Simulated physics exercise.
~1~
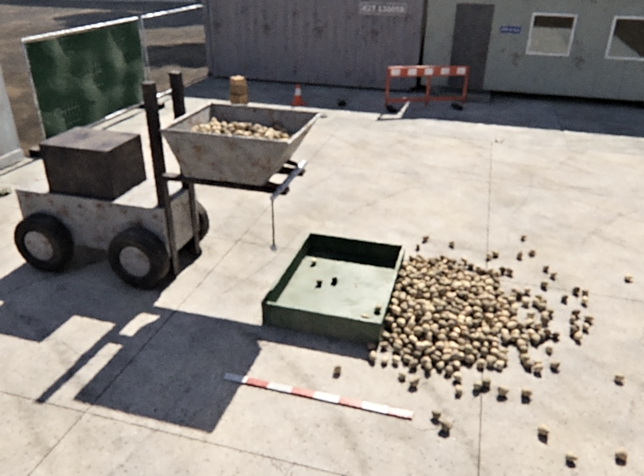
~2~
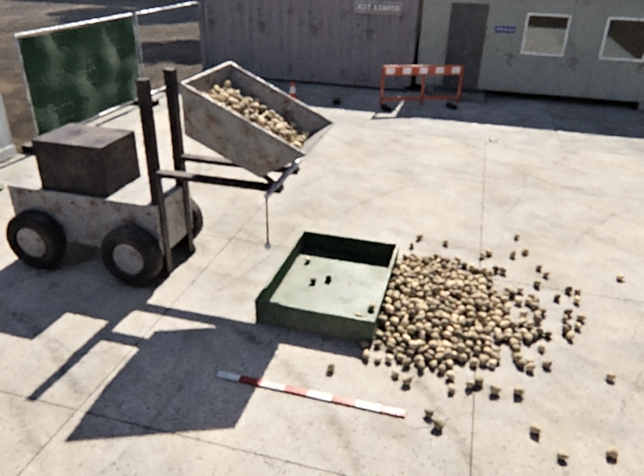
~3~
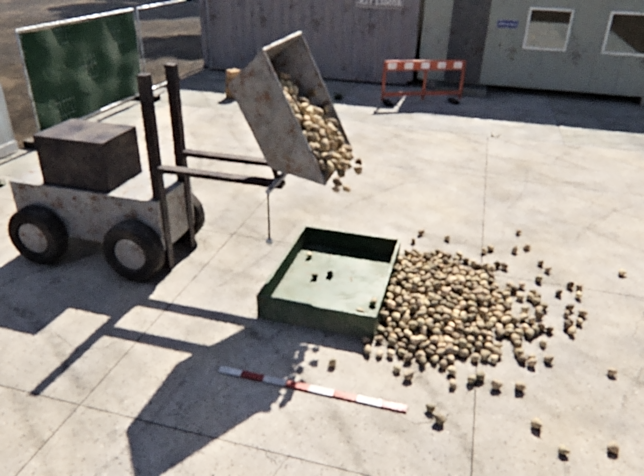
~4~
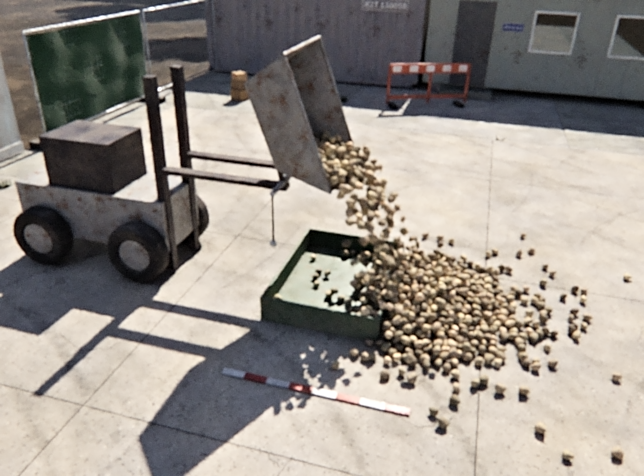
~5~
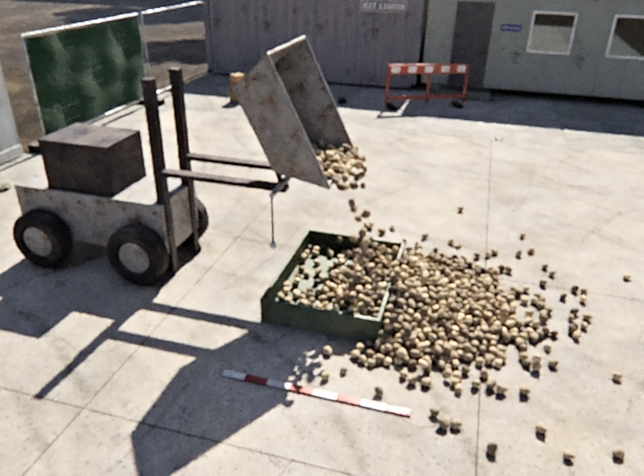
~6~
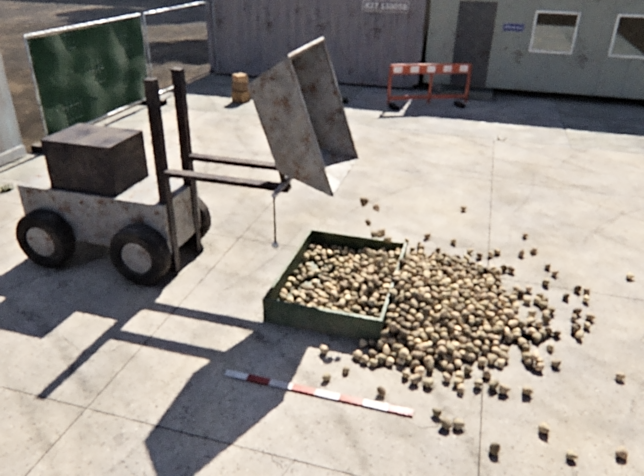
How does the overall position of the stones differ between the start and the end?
At the start some of the stones sit up in the skip on the left, with the rest in a loose heap right of the bin. By the end the stones as a whole are lower and further right, lying in the bin and in the heap beside it.
Grey skip on a wheeled loader tipping stones into a green bin, many spilling onto the loose heap beside it, ending empty.
